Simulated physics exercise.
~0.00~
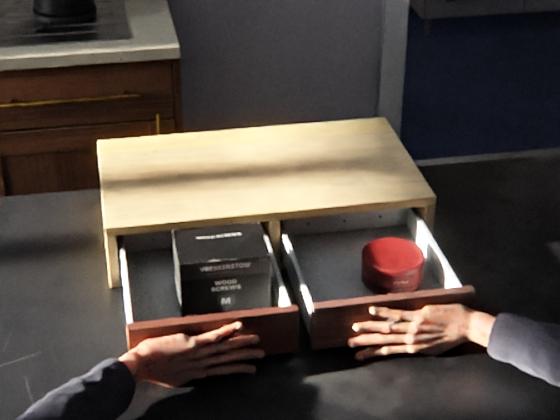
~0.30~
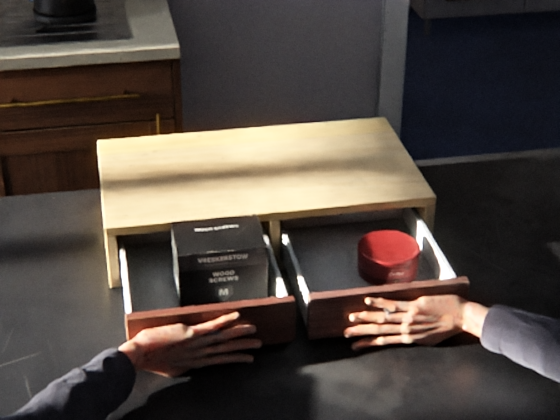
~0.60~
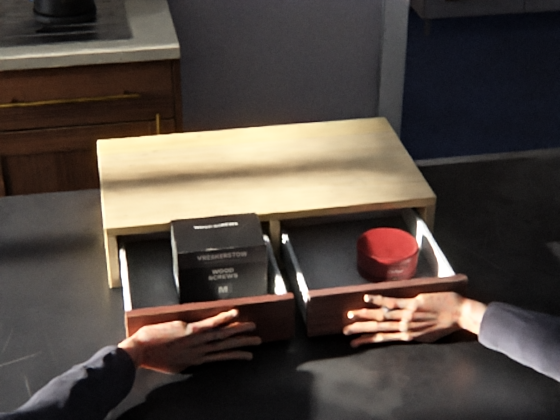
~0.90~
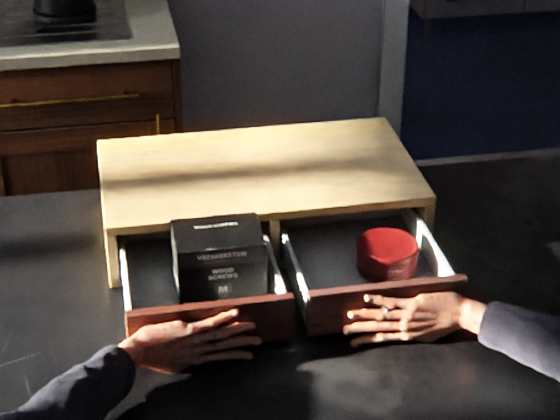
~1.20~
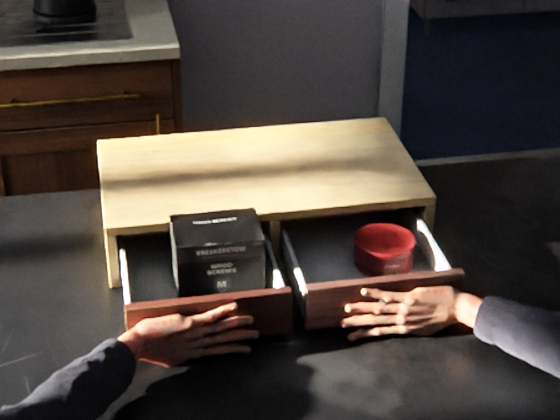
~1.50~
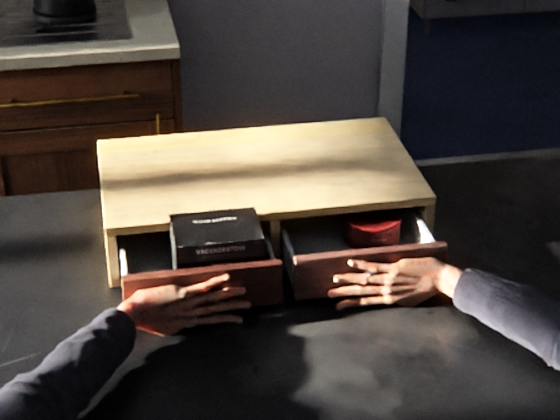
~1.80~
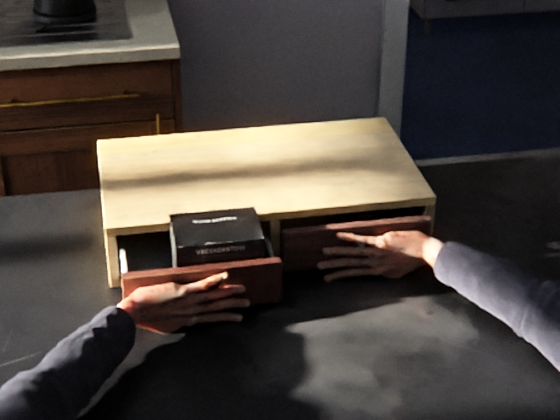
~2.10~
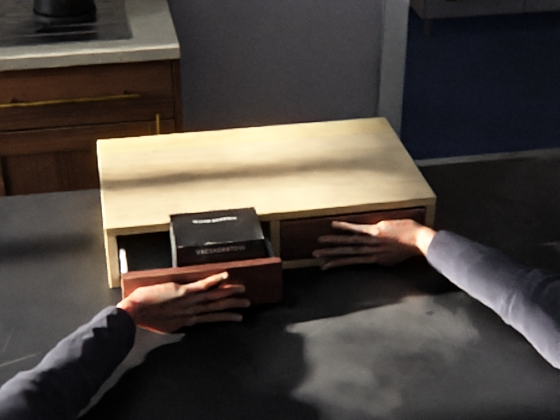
On a dark tabletop, two hands push the side-by-side open drawers of a pale wooden chest, one holding a black box and the other a red tub. Both slide partway in, then the right drawer closes fully while the left stays ajar with the box showing.
